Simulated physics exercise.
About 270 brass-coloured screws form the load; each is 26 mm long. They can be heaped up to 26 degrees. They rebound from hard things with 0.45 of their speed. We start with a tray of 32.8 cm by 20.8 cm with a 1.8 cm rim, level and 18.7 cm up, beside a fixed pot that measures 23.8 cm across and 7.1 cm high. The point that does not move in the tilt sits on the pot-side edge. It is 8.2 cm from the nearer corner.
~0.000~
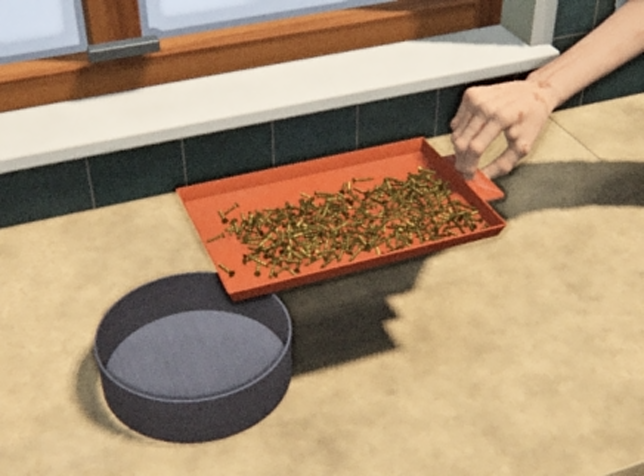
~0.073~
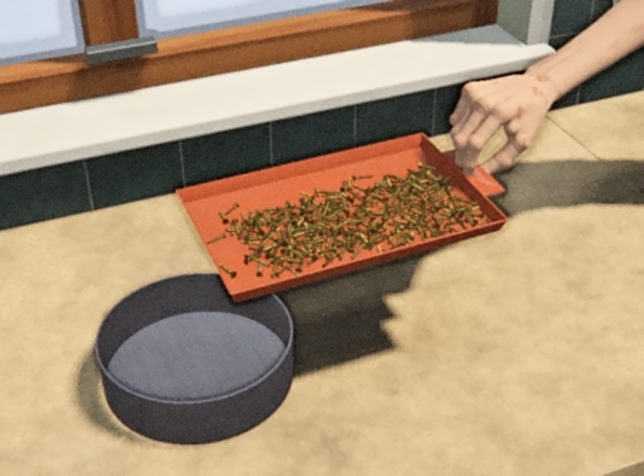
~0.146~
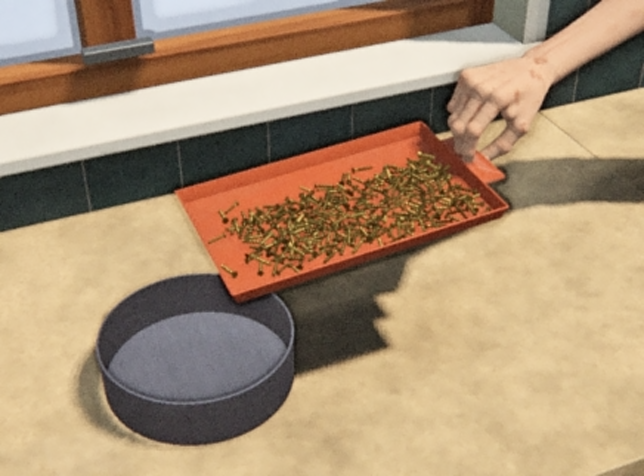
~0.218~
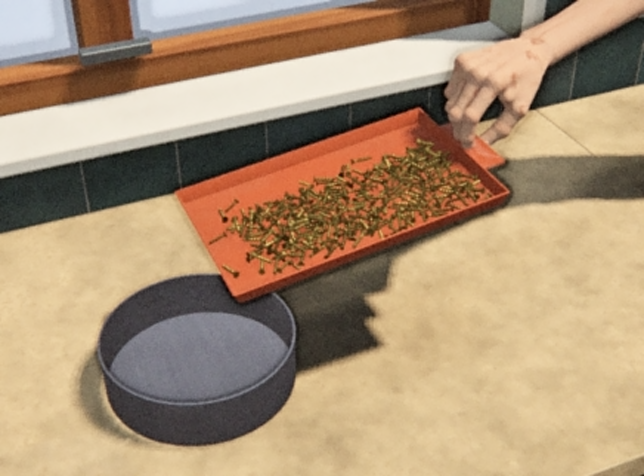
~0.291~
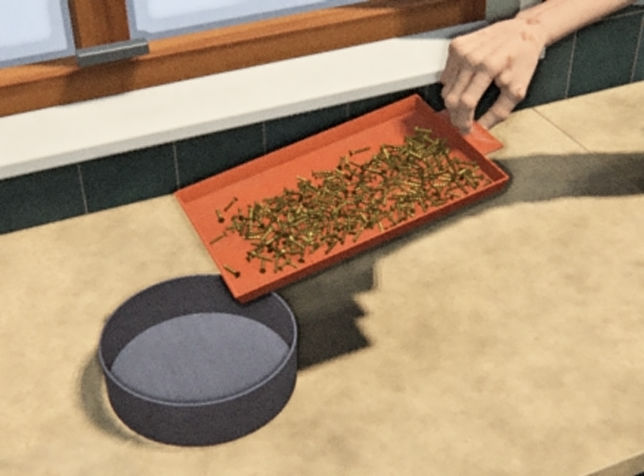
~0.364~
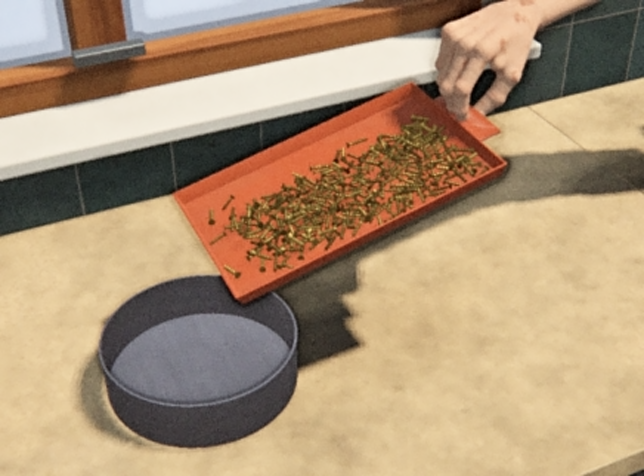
The clip shows a hand at the right holding a red tray scattered with small brass-coloured pieces above a counter, beside a dark round pot; the hand raises the tray's right end, tilting it gradually down toward the left.
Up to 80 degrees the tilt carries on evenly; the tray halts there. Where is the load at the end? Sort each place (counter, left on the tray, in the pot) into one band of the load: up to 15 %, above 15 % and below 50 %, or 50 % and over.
Counter: Up to 15 %; tray: Up to 15 %; pot: 50 % and over.
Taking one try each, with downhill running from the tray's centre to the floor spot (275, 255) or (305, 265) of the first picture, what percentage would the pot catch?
I'd put it at about 80 per cent for the first tilt and about 45 per cent for the second.
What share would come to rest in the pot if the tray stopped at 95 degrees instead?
Estimate: Roughly 95 percent.
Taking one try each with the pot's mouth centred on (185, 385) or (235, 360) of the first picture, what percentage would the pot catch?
I'd say close to 75 percent for the first spot and 75 percent for the second.
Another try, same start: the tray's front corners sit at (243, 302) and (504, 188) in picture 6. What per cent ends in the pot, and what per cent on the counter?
Pot 45 % / counter 55 %.
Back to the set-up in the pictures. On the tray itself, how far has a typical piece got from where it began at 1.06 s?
By then it sits near 15 cm from where it began.
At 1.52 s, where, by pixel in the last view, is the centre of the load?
At that moment the load's centre is around (201, 261).
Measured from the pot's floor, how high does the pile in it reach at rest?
Some 2.5 cm above the floor.
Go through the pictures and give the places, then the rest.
Tray tilt 0 degrees, front corners at (233, 288) and (499, 223); middle of the pieces at (357, 220); pot at (193, 331), in the first frame.
Tray tilt 1 degrees, front corners at (235, 289) and (500, 218); middle of the pieces at (358, 218), in the second frame.
Tray tilt 4 degrees, front corners at (236, 290) and (501, 205), lowest corner left front; middle of the pieces at (358, 211), in the third frame.
Tray tilt 7 degrees, front corners at (238, 290) and (502, 191), lowest corner left front; middle of the pieces at (358, 203), in the fourth frame.
Tray tilt 10 degrees, front corners at (239, 291) and (501, 177), lowest corner left front; middle of the pieces at (357, 196), in the fifth frame.
Tray tilt 14 degrees, front corners at (239, 292) and (499, 163), lowest corner left front; middle of the pieces at (354, 190); pot at (199, 335). The tray's pace is about 45 degrees a second, in the sixth frame.
Then, at 1.06 s, tilt 45 degrees; the tray holds 95 %, the pot 0 %.
After 1.52 s, tilt 65 degrees; the tray holds 55 %, the pot 35 %.
After 2.05 s, tilt 80 degrees; the tray holds 5 %, the pot 85 %.
At rest (2.8 s), counter 5 %, tray 0 %, pot 95 %.
